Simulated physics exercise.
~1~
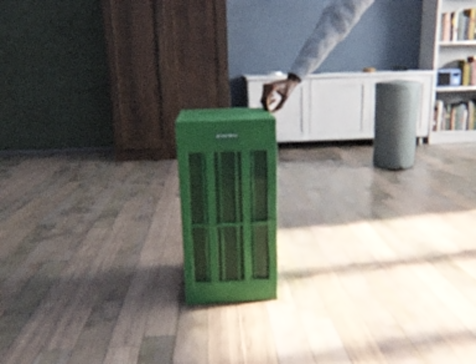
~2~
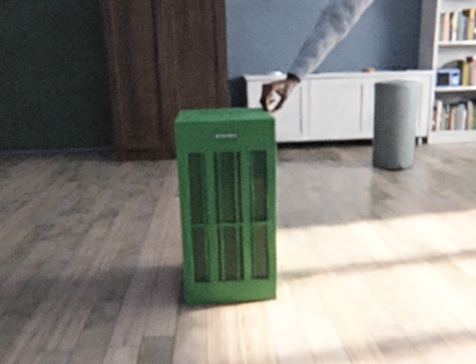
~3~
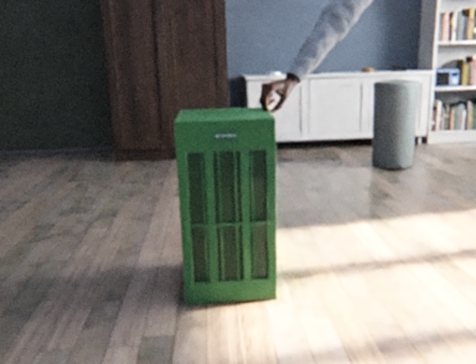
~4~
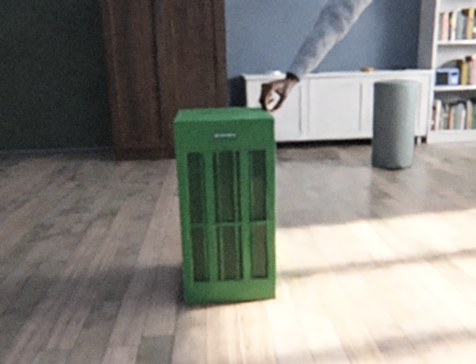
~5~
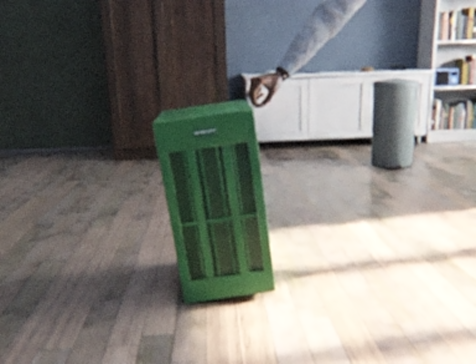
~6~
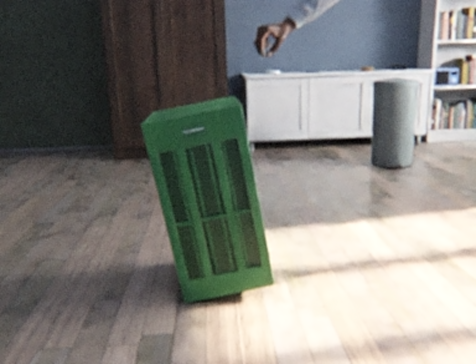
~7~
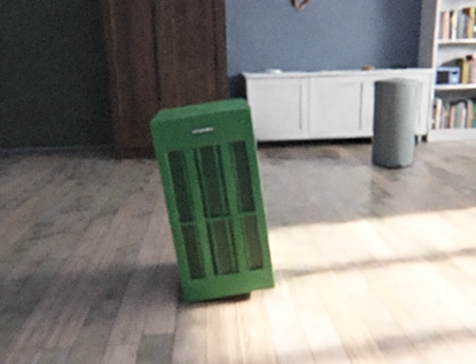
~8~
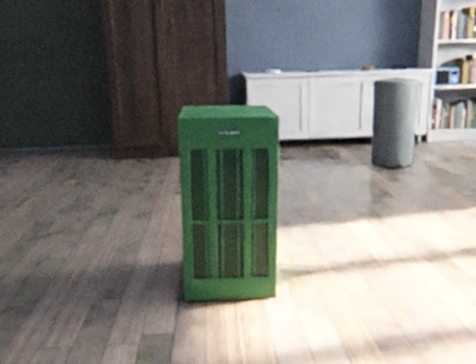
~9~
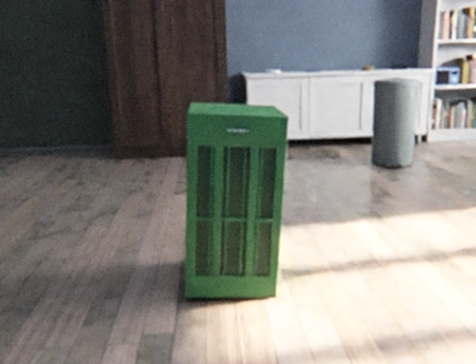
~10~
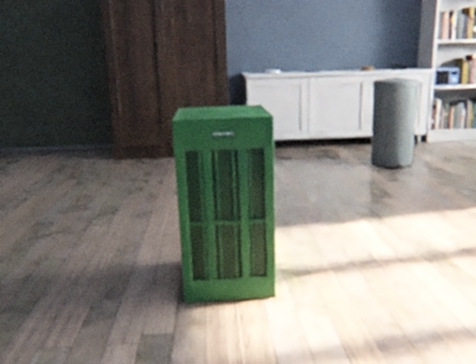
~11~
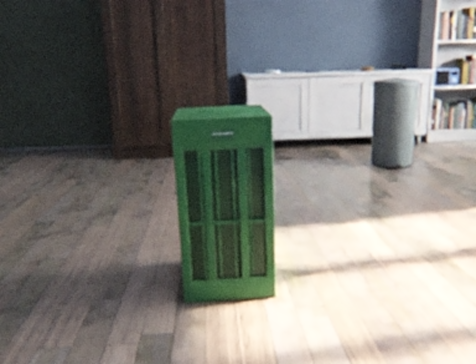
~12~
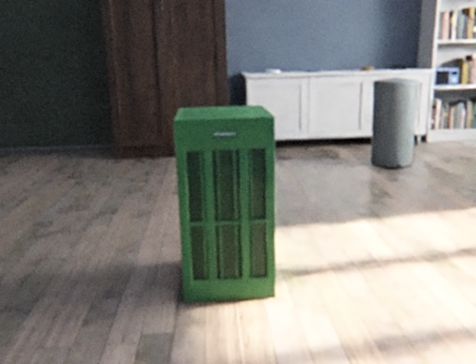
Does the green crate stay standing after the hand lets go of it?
Yes, it tips to the left, rocks back slightly past upright, and then settles on its base.
